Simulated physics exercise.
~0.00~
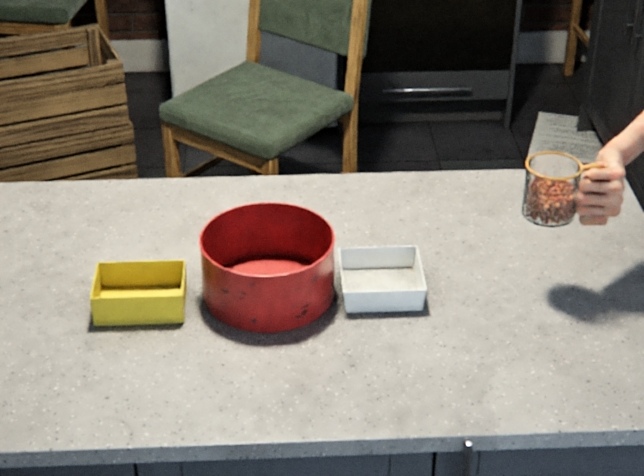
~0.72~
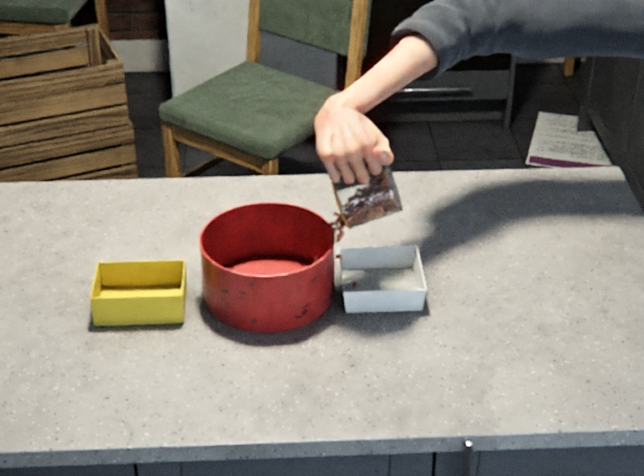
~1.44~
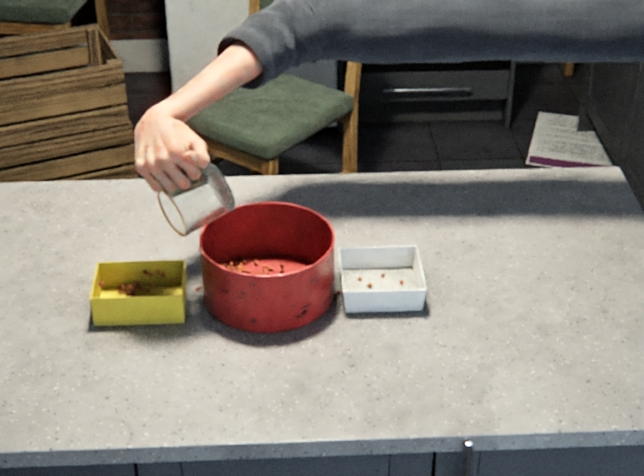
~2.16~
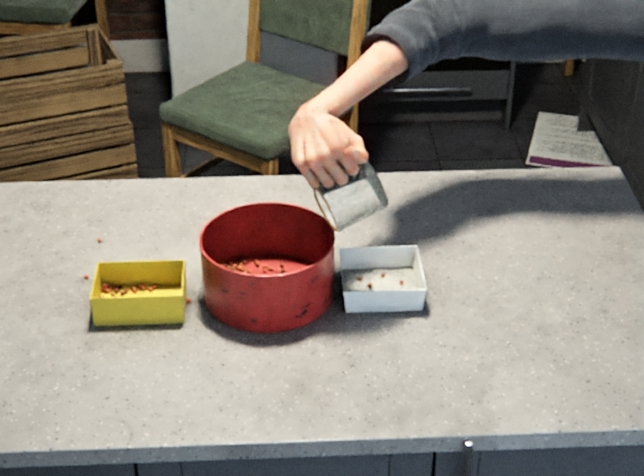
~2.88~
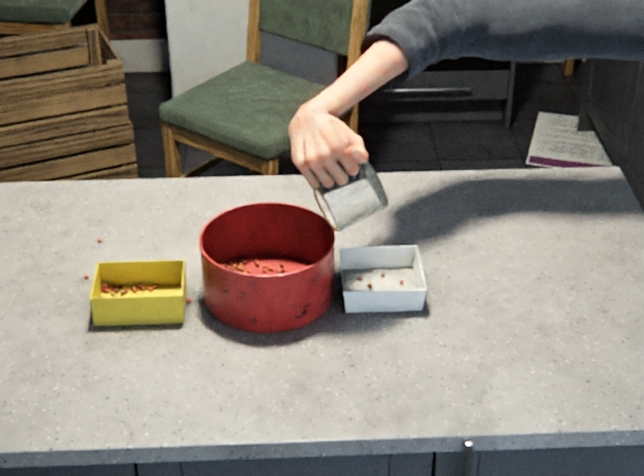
A hand tipping a glass cup of small reddish pieces leftward over three containers, then returning right, most landing in the red pot.
